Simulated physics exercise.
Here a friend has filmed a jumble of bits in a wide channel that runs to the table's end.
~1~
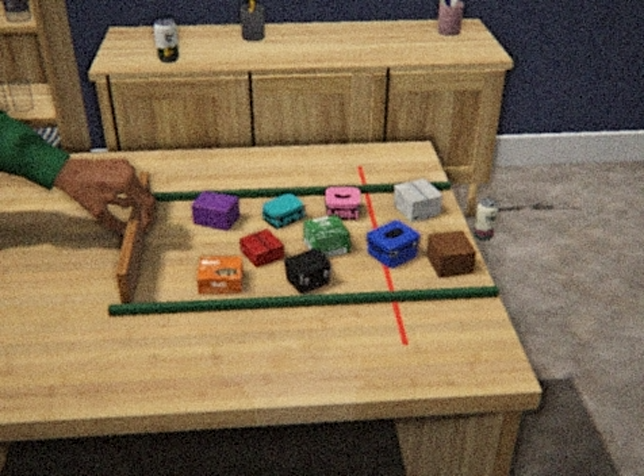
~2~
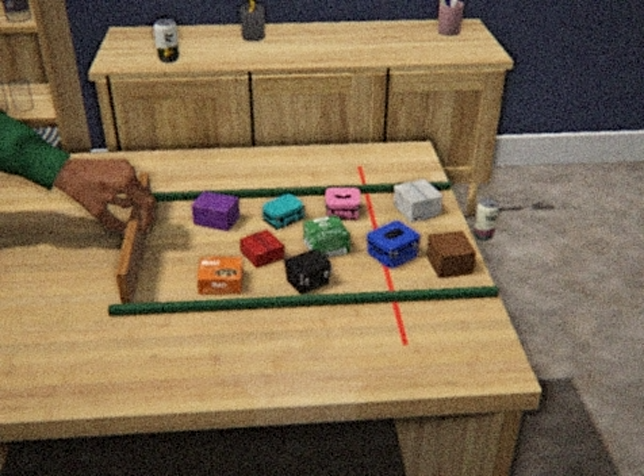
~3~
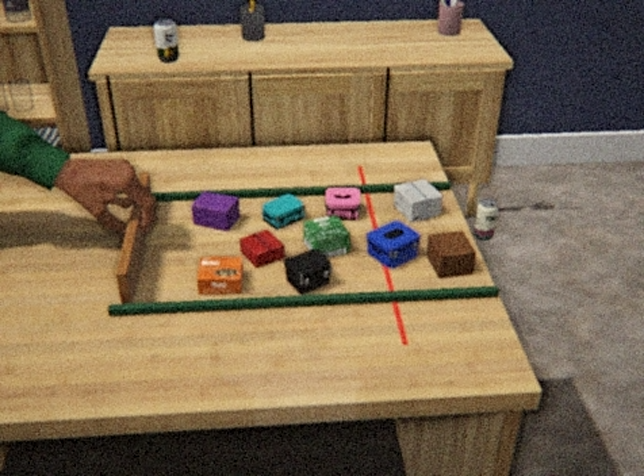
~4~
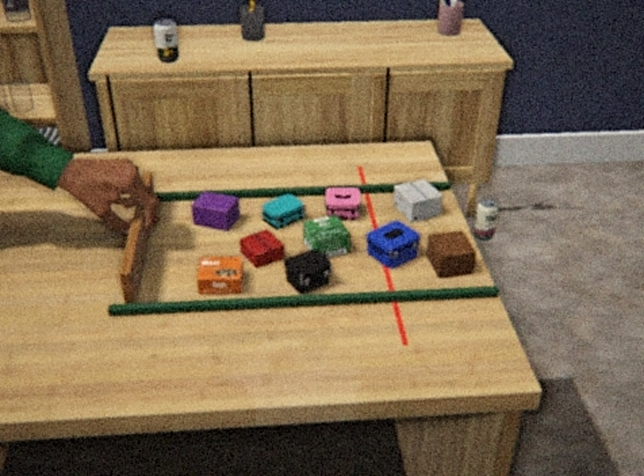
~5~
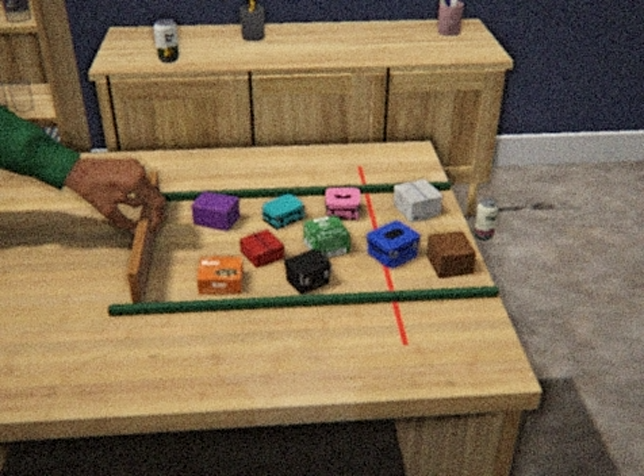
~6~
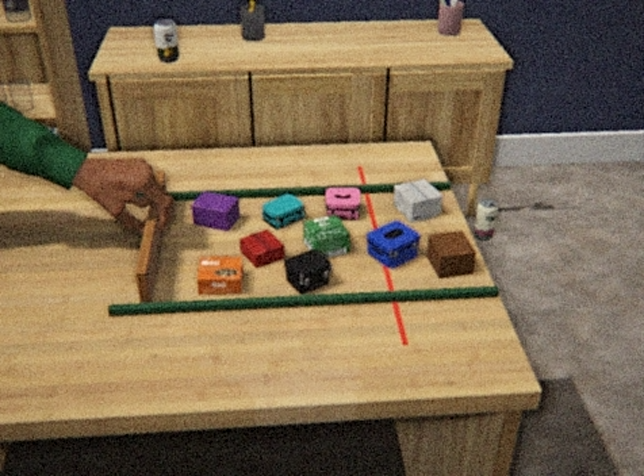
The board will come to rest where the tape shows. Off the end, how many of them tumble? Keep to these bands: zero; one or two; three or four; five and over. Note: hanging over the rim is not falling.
Pieces going over the end will number one or two.
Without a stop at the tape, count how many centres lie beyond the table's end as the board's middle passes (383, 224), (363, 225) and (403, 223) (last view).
Respectively, 3, 1 and 3.
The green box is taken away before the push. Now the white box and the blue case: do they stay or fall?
Well, the white box goes off the edge while the blue case is still there.
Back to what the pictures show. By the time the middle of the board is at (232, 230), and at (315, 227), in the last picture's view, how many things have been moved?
Counting first: 3, next 8.
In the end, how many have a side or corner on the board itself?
The count in contact is 3.
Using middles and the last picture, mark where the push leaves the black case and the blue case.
Going in order, first (451, 269) and next (439, 241).
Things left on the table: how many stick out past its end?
Overhang count: 2.
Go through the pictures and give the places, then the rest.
The first picture shows brown block (451, 254); white box (418, 200); blue case (393, 244); board (136, 234); tape (379, 240).
The second picture shows white box (418, 200); orange box (221, 275).
The third picture shows blue case (393, 244); purple block (216, 211).
The fourth picture shows brown block (451, 254); board (140, 234).
The fifth picture shows white box (418, 200); black case (308, 272).
The sixth picture shows brown block (451, 254); white box (418, 200); blue case (393, 244); board (154, 233); tape (379, 240).
Soon after, none off yet; brown block at rest near (451, 254); white box at rest near (418, 200); blue case at rest near (393, 244).
At rest, the number that fall off is one or two; fallen, white box.
